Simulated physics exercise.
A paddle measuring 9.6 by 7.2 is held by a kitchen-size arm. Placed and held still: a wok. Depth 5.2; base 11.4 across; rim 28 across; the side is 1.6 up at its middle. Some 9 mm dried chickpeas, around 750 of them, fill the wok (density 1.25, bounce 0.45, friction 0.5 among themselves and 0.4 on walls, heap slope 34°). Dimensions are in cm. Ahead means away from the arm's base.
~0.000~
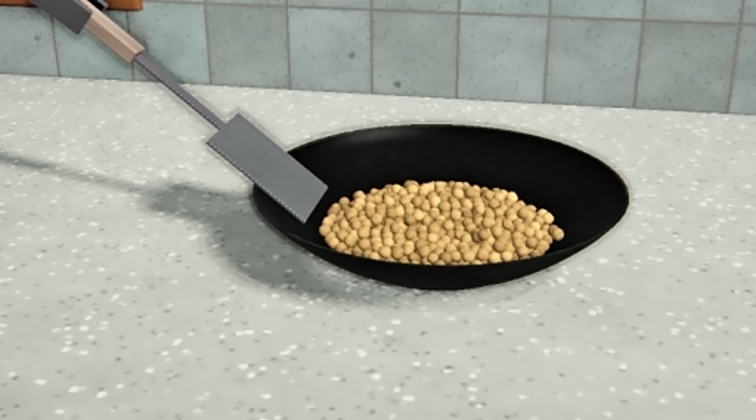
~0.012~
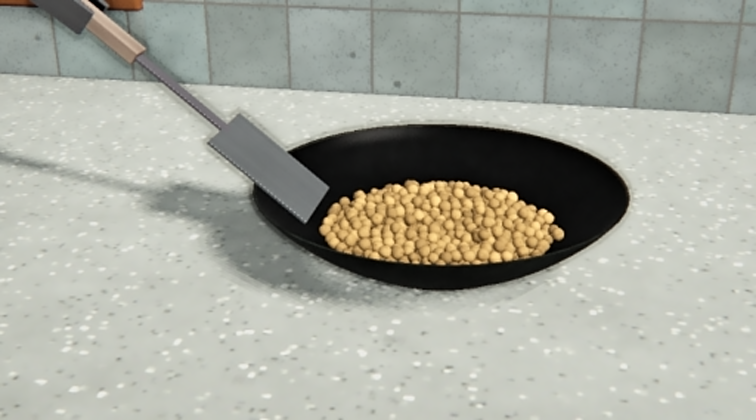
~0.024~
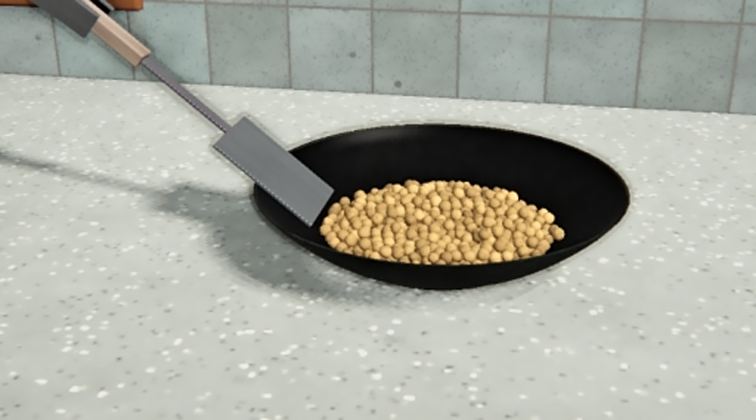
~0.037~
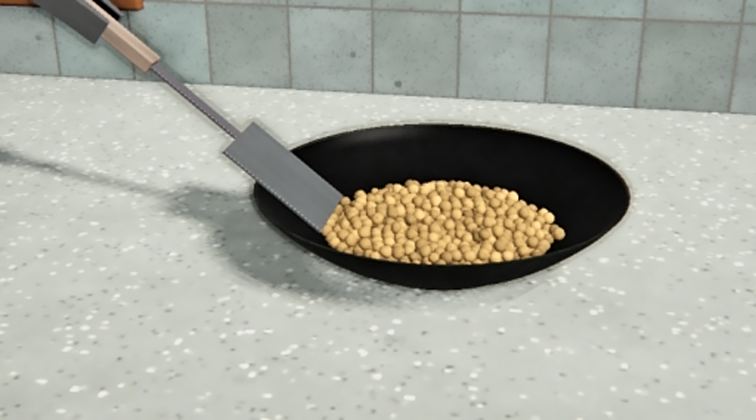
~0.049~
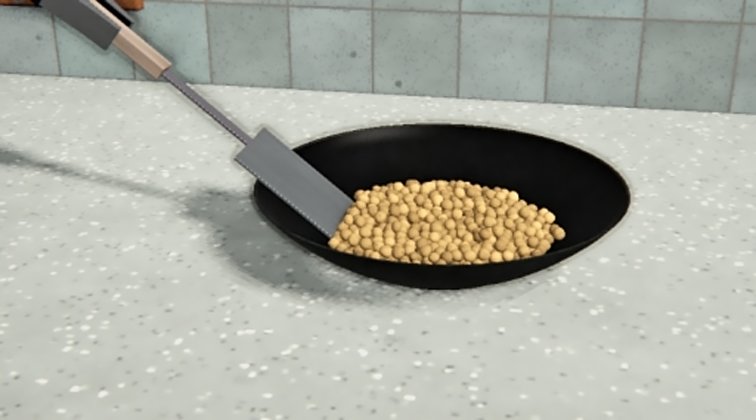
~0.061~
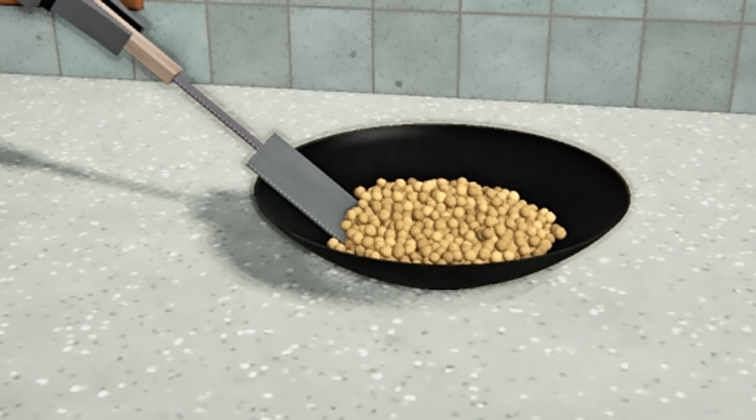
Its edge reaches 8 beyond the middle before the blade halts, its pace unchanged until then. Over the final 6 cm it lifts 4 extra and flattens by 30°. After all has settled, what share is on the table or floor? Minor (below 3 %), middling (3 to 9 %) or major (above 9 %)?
Middling.
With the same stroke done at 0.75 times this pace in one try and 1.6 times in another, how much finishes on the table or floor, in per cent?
0 and 20 %.
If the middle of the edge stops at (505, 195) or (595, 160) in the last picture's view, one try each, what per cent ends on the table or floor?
I'd say roughly 0 per cent, then roughly 25 per cent.
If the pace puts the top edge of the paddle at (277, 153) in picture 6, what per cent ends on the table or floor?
Roughly 15 per cent.
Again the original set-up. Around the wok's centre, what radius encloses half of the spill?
That distance comes to about 26 cm.
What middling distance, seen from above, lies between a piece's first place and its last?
Some 3 centimetres.
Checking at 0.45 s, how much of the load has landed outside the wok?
Close to 6 per cent of the load.
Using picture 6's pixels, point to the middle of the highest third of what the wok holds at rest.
Around (551, 218).
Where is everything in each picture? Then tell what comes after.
The first picture shows paddle top edge at (222, 127), sloping 39°; upper third of the load around (439, 221), from x 325 to 555, top at y 185; 751 in the wok.
The second picture shows paddle top edge at (224, 127), sloping 39°; upper third of the load around (439, 221), from x 325 to 560, top at y 185.
The third picture shows paddle top edge at (229, 130), sloping 39°; upper third of the load around (440, 221), from x 325 to 560, top at y 185.
The fourth picture shows paddle top edge at (238, 136), sloping 39°; upper third of the load around (440, 221), from x 325 to 560, top at y 185.
The fifth picture shows paddle top edge at (249, 142), sloping 39°; upper third of the load around (437, 219), from x 335 to 560, top at y 185.
The sixth picture shows paddle top edge at (260, 148), sloping 39°; upper third of the load around (439, 217), from x 335 to 560, top at y 180; 751 in the wok.
After 0.14 s, sloping 39°, highest piece 5 above the table; 751 in the wok.
After 0.21 s, sloping 30°, highest piece 5 above the table; 751 in the wok.
After 0.45 s, sloping 9°, highest piece 6 above the table; 708 in the wok, 40 on the table or floor, 3 on the blade or in flight.
After 1.50 s, sloping 9°, highest piece 5 above the table; 707 in the wok, 44 on the table or floor.
At rest, 707 in the wok, 44 on the table or floor. That is 6 % on the table or floor.
